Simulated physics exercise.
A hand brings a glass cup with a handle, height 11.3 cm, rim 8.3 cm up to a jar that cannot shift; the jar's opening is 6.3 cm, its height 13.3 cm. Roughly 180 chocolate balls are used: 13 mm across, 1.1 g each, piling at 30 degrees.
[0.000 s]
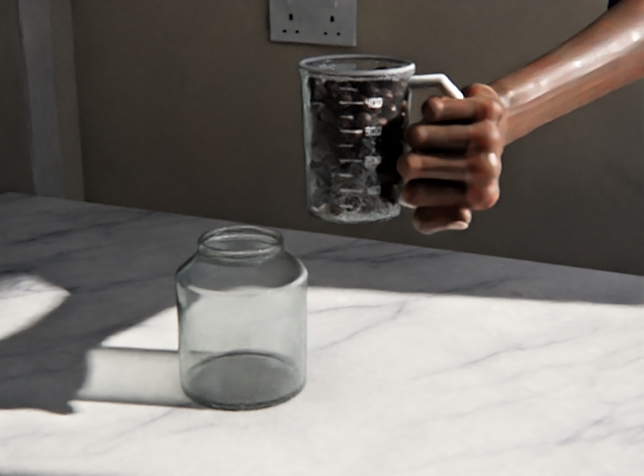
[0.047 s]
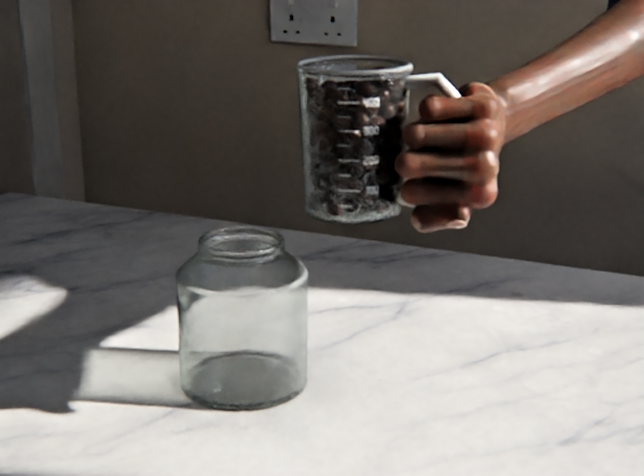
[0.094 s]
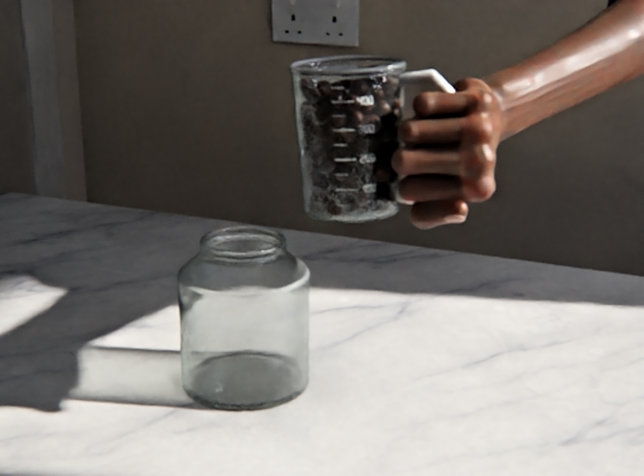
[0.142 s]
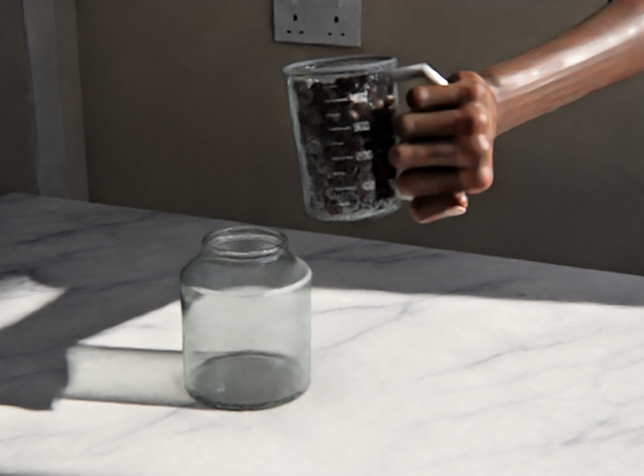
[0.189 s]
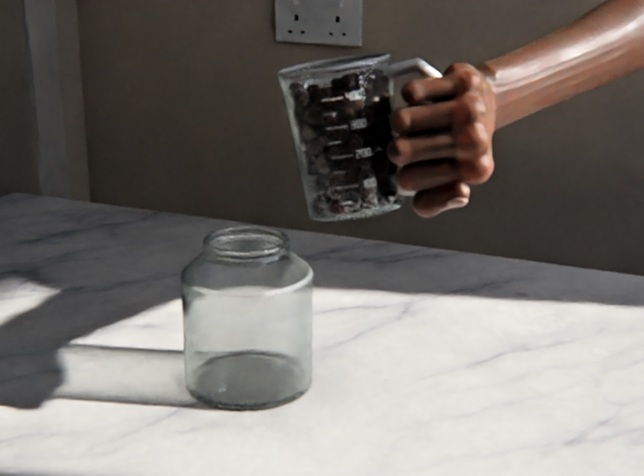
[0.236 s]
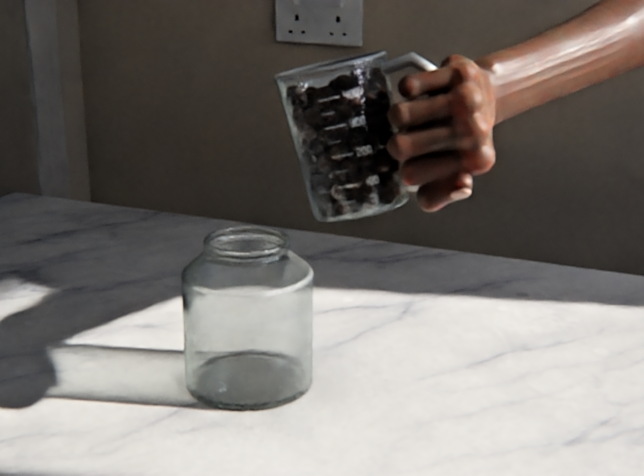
At the start, a hand at the right holds a clear, marked cup of dark round pieces upright above a marble counter, where an open, empty glass jar stands in sunlight. The hand shifts the cup slightly left, then tilts it gradually leftward, leaving it leaning modestly with the pieces still inside.
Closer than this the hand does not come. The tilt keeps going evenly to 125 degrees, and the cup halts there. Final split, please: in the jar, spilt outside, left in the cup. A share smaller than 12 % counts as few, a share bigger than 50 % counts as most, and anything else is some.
Final split - jar: The greater part, spilt outside: A middling share, left in the cup: A small share.
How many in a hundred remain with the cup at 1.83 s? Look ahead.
Approx. 0 % - an estimate.
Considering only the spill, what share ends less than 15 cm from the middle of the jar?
Share: Around 20 per cent.
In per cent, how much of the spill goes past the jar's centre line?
Share: Close to 20 %.
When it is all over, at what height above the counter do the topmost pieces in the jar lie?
Roughly 5.0 centimetres above the counter.
After 0.88 s, tilt 66 degrees; the cup holds 100 %, the jar 0 %.
Then, at 1.32 s, tilt 101 degrees; the cup holds 85 %, the jar 10 %.
After 1.83 s, tilt 125 degrees; the cup holds 0 %, the jar 60 %.
At rest (2.9 s), jar 60 %, spilt 40 %, still above 0 %.
